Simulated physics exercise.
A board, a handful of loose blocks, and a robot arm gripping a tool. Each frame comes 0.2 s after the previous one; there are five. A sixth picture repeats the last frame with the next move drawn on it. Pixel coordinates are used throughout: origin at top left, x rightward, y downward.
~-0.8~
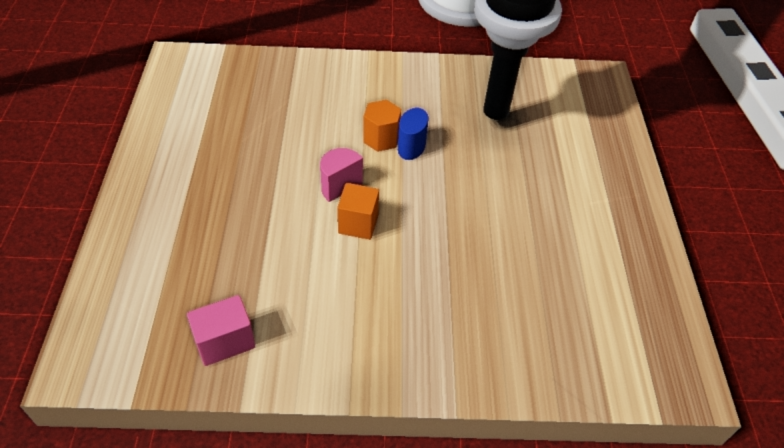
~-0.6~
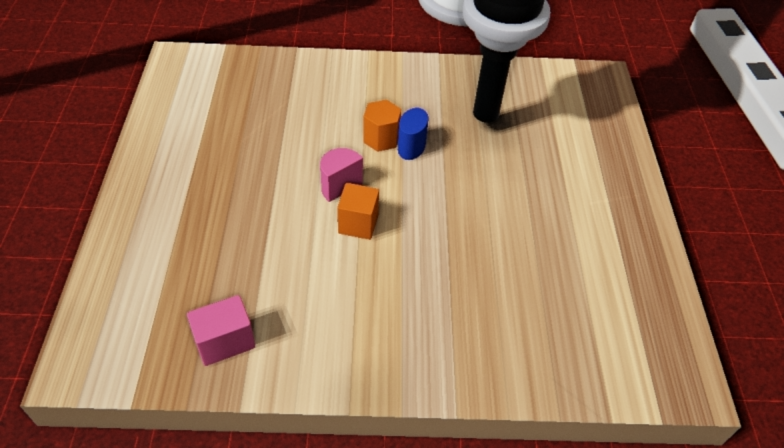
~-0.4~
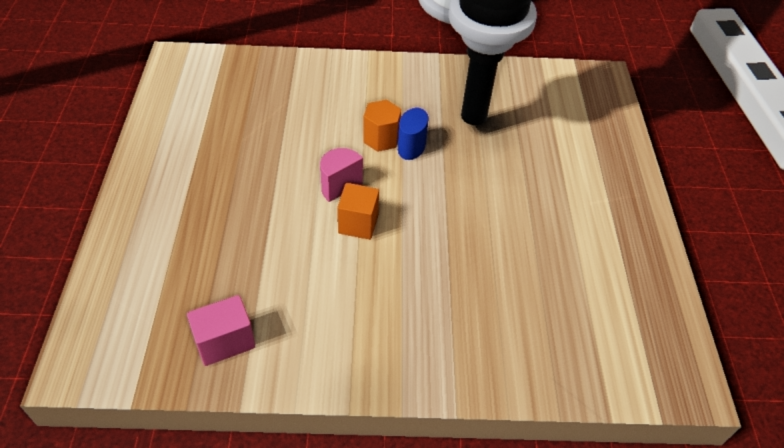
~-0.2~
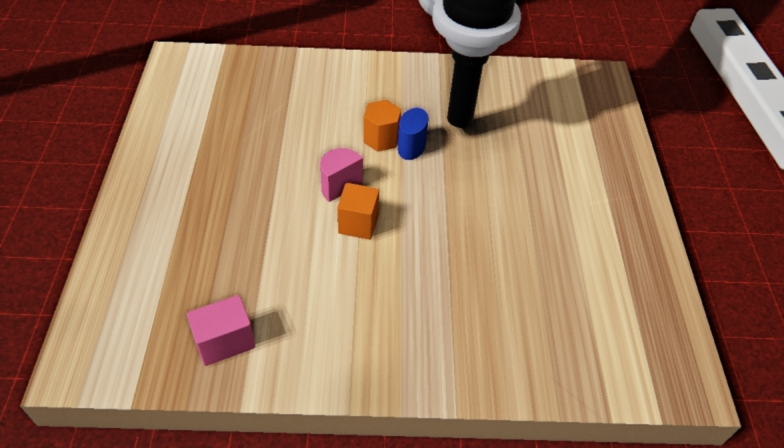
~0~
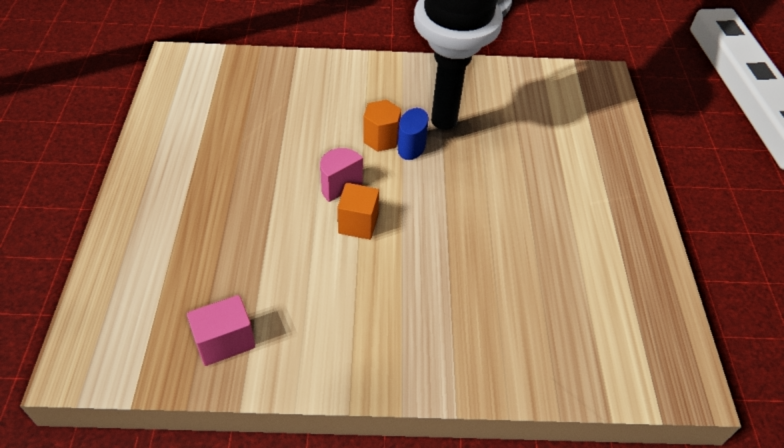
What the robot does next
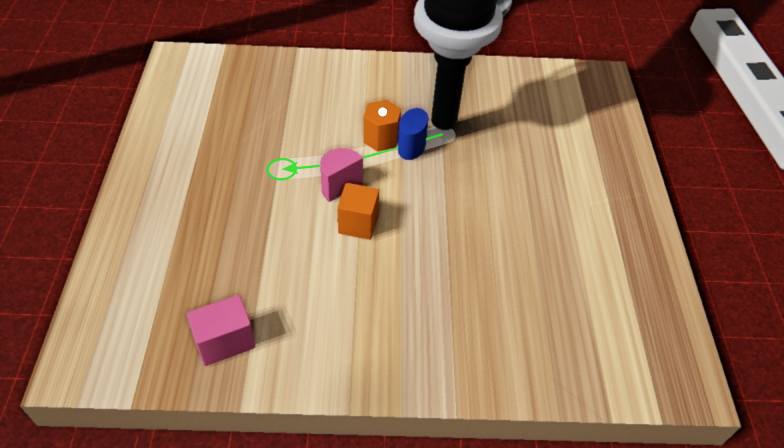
At first, a robot arm holds a dark tool upright on a wooden board, to the right of a blue elliptical block, two orange blocks and a pink half-round one, with another pink block nearer the front. The tool then glides steadily left, closing in beside the blue block, while every block stays still.
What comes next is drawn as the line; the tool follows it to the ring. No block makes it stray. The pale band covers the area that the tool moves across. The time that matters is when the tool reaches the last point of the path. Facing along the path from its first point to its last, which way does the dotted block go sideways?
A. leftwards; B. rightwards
Letter B.
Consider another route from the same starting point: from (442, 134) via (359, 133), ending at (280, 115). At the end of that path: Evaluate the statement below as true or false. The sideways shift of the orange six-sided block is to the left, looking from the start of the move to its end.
True
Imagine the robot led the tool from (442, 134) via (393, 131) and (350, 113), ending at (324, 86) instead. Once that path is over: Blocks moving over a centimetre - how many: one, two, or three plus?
That push would leave two blocks displaced by more than about 1 cm.
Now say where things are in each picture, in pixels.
In the first frame, tip of the tool (496, 112), middles of tops, pink half-round block (339, 160), orange square piece (359, 198), orange six-sided block (383, 112), blue elliptical block (414, 120).
In the second frame, tool (486, 114), nothing pushed.
In the third frame, tool (474, 117), nothing pushed.
In the fourth frame, tool (460, 119), nothing pushed.
In the fifth frame, tool (444, 121), pink half-round block (339, 160), orange square piece (359, 198), orange six-sided block (383, 112), blue elliptical block (414, 120).
The line goes from (442, 134) by way of (393, 149) and (339, 163) to (282, 169); the dot is on the orange six-sided block.
On the path given first. One third of the way, tool (393, 136); orange six-sided block (358, 118), turned 85° clockwise; blue elliptical block (381, 141), turned 60° anticlockwise.
Two thirds of the way, tool (339, 150); pink half-round block (334, 166), turned 20° clockwise; orange six-sided block (325, 116); blue elliptical block (368, 151).
At the end, tool (280, 156); pink half-round block (334, 166), turned 20° clockwise; orange square piece unmoved; orange six-sided block (322, 116), turned 185° clockwise; blue elliptical block (368, 151), turned 120° anticlockwise.
